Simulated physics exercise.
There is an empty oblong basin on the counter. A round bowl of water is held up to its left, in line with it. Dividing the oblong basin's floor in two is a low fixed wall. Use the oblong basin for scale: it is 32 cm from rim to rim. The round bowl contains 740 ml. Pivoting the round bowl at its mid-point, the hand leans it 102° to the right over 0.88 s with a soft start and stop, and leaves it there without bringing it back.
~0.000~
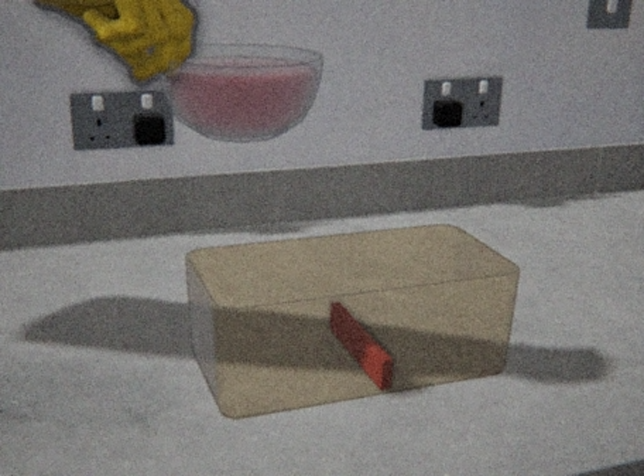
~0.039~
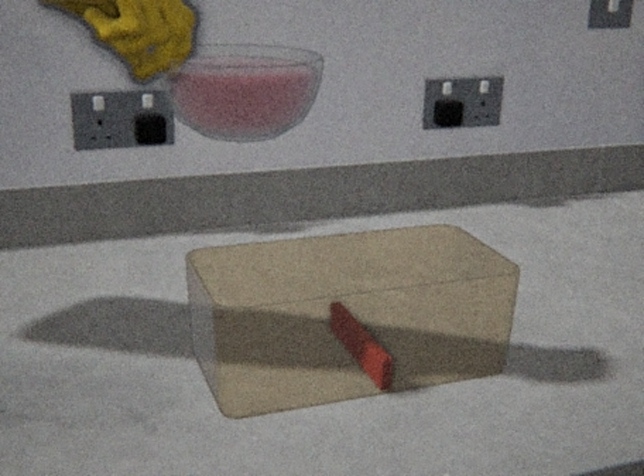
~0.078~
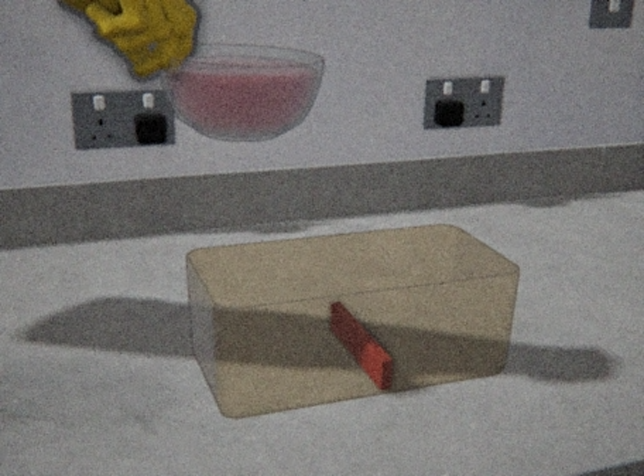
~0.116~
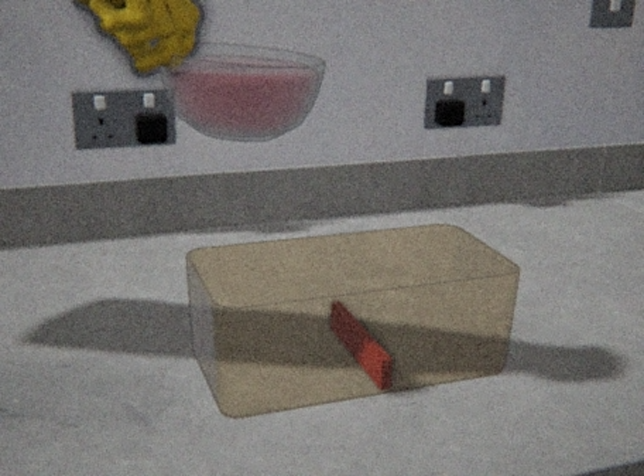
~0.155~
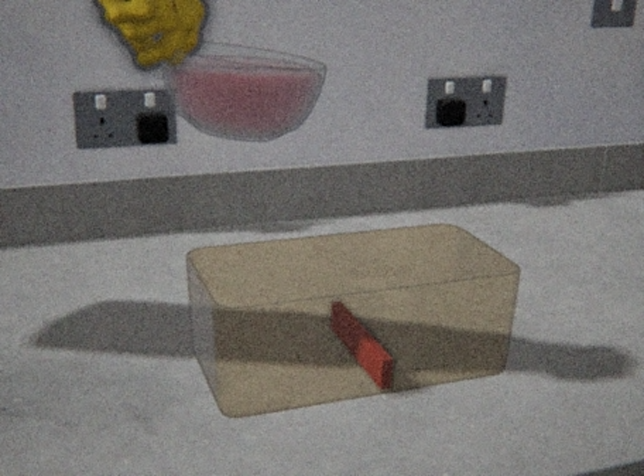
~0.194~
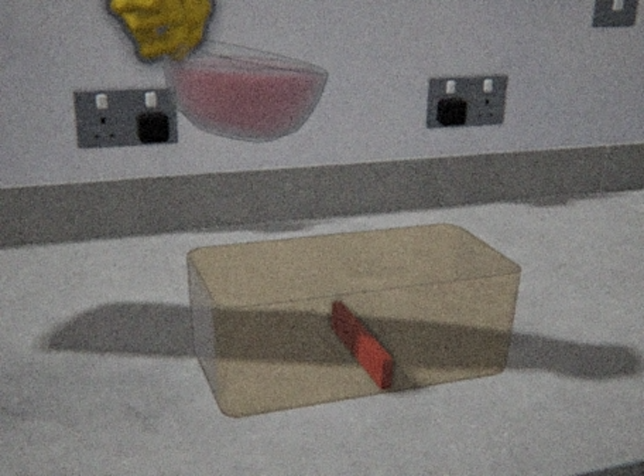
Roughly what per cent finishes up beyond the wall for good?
Roughly 67 per cent.
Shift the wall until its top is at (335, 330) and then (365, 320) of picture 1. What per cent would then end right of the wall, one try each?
80 then 60 %.
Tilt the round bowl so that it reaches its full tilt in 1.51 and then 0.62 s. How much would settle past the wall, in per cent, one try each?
Result: 70 per cent, then 55 per cent.
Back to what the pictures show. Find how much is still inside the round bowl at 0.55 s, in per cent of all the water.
Close to 42 in a hundred.
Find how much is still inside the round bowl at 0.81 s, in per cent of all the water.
I'd estimate some 3 per cent.
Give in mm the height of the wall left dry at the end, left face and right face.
Left: Roughly 26 mm; right: Roughly 10 mm.
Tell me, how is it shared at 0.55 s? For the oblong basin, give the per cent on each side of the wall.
Lab note: Left near 2, right near 9.
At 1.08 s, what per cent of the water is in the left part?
32 %.
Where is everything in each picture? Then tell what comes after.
It leans 0°; its right rim is at (317, 55); the water meets the walls at (161, 68) and (312, 64); the oblong basin's rim runs from (199, 281) to (486, 248); the wall's top is at (359, 331), in the first frame.
It leans 0°; its right rim is at (317, 56); the water meets the walls at (161, 68) and (312, 65), in the second frame.
It leans 2°; its right rim is at (318, 58); the water meets the walls at (161, 67) and (312, 66), in the third frame.
It leans 4°; its right rim is at (319, 61); the water meets the walls at (164, 66) and (313, 67), in the fourth frame.
It leans 8°; its right rim is at (321, 66); the water meets the walls at (165, 65) and (315, 68), in the fifth frame.
It leans 12°; its right rim is at (322, 71); the water meets the walls at (168, 65) and (318, 68), in the sixth frame.
After 0.55 s the tilt is 71° and 43 per cent is still to pour, 2 is left of the wall and 9 right of it.
After 0.81 s the tilt is 100° and 3 per cent is still to pour, 19 is left of the wall and 66 right of it.
After 1.08 s the tilt is 102° and 0 per cent is still to pour, 31 is left of the wall and 67 right of it.
After 1.38 s the tilt is 102° and 0 per cent is still to pour, 32 is left of the wall and 67 right of it.
In the end 32 per cent lies left of the wall, 67 right of it and 1 outside.
